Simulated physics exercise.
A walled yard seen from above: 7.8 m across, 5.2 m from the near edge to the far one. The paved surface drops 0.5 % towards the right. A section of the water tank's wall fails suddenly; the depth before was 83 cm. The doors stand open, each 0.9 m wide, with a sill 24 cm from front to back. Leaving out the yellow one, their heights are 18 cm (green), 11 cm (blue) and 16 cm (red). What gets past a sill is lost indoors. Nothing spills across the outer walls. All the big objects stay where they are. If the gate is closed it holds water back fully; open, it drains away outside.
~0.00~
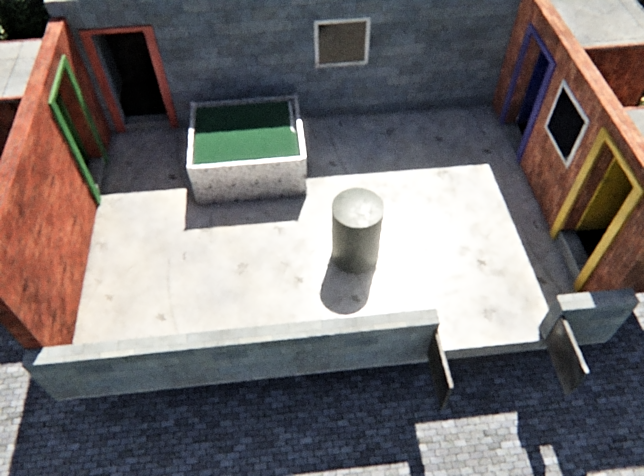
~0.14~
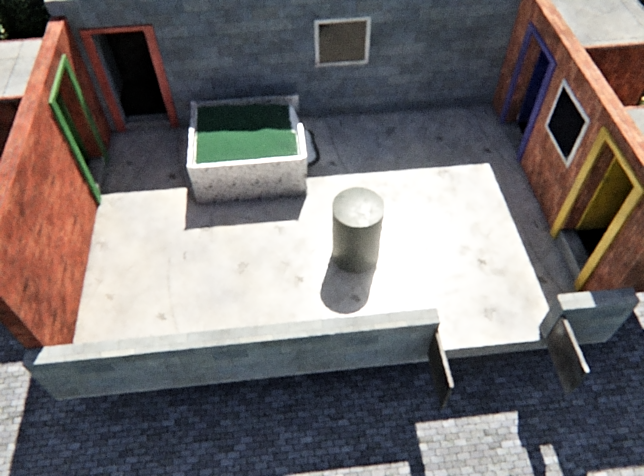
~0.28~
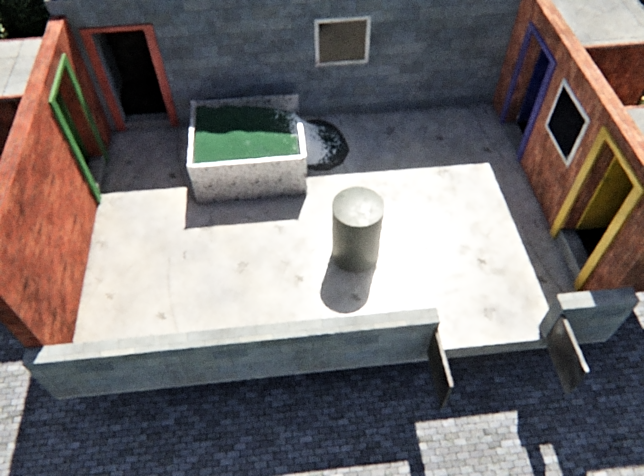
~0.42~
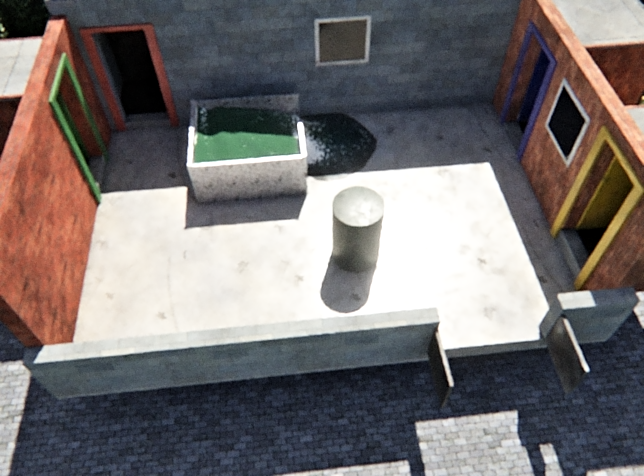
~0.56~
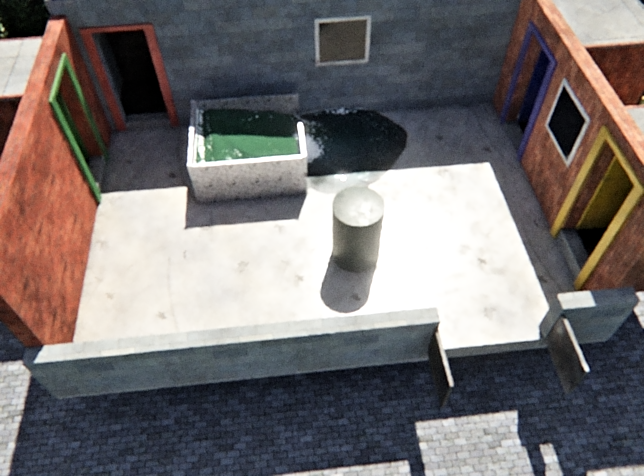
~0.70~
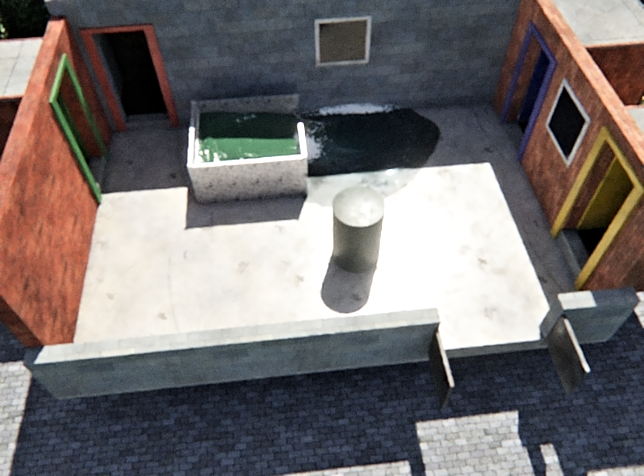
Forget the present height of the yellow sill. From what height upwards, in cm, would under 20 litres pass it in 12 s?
Some 9.5 cm above the ground.
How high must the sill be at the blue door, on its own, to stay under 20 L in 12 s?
Roughly 31 cm at blue.
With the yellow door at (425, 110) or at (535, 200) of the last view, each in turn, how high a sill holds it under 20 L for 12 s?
About 11.0 and 11.5 cm.
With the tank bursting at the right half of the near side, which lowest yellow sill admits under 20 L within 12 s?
Some 11.5 cm.
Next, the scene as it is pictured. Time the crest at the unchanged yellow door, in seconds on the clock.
At about 3.2 s.
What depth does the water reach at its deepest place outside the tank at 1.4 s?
Up to some 45 cm.
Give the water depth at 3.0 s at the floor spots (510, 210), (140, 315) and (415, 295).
Roughly 14, 0 and 0 cm, in turn.
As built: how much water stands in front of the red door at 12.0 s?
Some 1.0 cm.
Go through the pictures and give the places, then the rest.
Still water, 83 cm deep, in the water tank at (246, 133); the yellow door at (588, 223) is dry, in the first picture.
The gap is at (298, 136), the front 0.3 m out at (316, 158); the back of the water tank holds 83 cm, in the second picture.
Water pours out at (298, 137) and has run 0.8 m, to (343, 153); about 11 cm deep outside, 83 cm at the back, in the third picture.
The gap is at (298, 137), the front 1.4 m out at (371, 148); the back of the water tank holds 78 cm, in the fourth picture.
The front is at (402, 137), 2.0 m from the gap at (298, 137); 3.4 m2 of floor is wet, 71 cm left at the back, in the fifth picture.
The gap is at (299, 137), the front 2.7 m out at (435, 133); the back of the water tank holds 72 cm; the yellow door at (588, 221), 5.2 m from the gap, is still 3.1 m from the nearest water, in the sixth picture.
After 1.4 s water covers 30 % of the floor, deepest (45 cm) near (493, 106); it has not reached the yellow door.
After 3.0 s water covers 40 % of the floor, deepest (32 cm) near (515, 155); 11 cm at the yellow door, 0 litres in over its 26 cm sill.
After 12.0 s water covers 90 % of the floor, deepest (9 cm) near (590, 319); 9 cm at the yellow door, 0 litres in over its 26 cm sill.
At the yellow door as built, the water arrived by 2.3 s and peaked near 12 cm at 3.2 s.
With a sill of 8 cm, 32 litres would have come in within the 12 s; with 10.5 cm, 13 litres. So under 20 litres takes about 9.5 cm.
